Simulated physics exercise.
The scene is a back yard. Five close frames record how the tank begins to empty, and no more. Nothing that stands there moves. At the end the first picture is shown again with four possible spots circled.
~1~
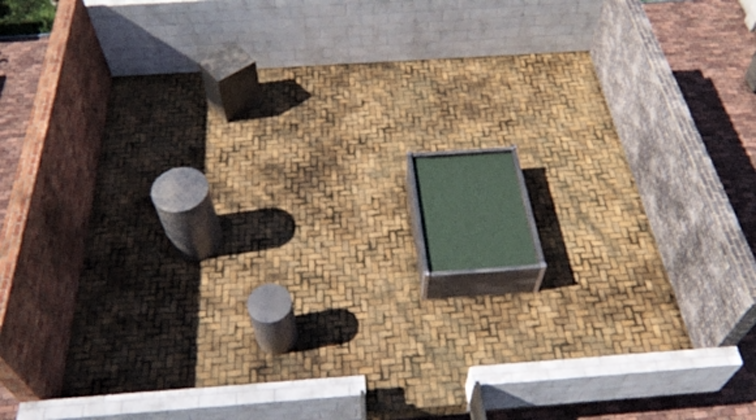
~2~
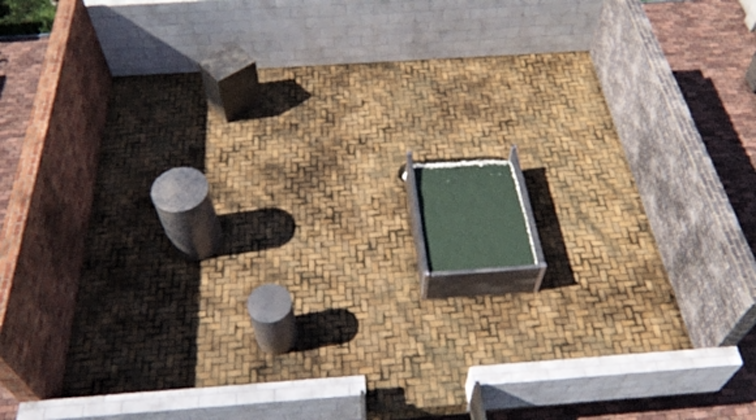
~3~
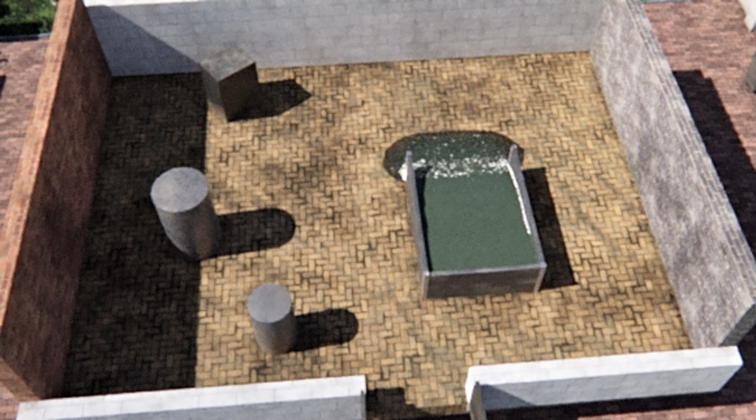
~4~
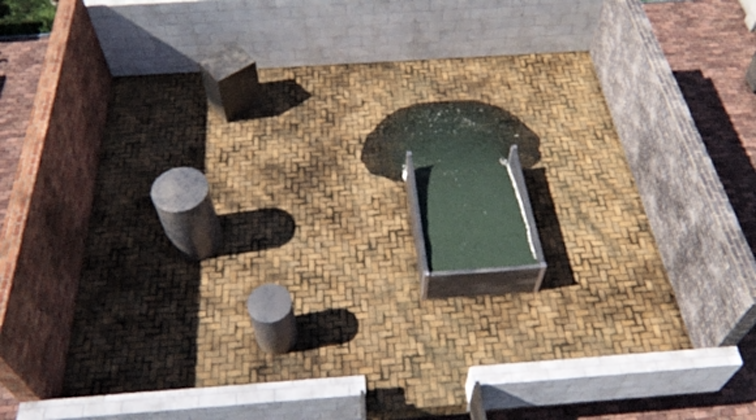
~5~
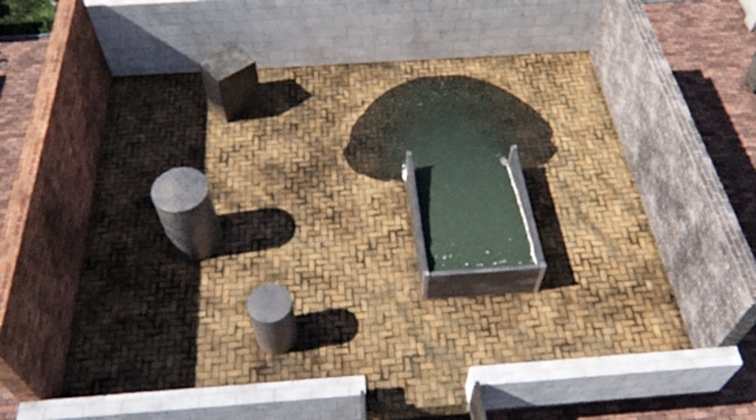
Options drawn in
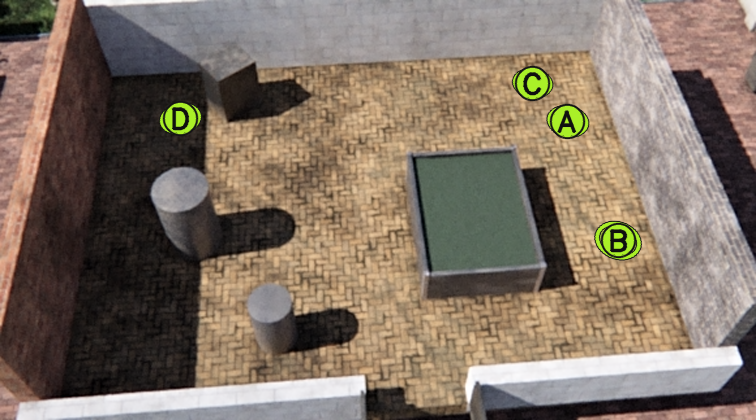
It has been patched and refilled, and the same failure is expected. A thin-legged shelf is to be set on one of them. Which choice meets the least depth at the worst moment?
Spot D.
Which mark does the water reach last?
That would be B.
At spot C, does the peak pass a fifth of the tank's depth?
Yes.
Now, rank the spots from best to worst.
The order is D, B, A, C.
On the marked copy, A at (567, 121); B at (618, 240); C at (532, 83); D at (180, 118).
With A, the water peaks at about 18 % of the depth that stood in the tank.
With B, the water peaks at about 11 % of the depth that stood in the tank.
With C, the water peaks at about 34 % of the depth that stood in the tank.
With D, the water peaks at about 5 % of the depth that stood in the tank.
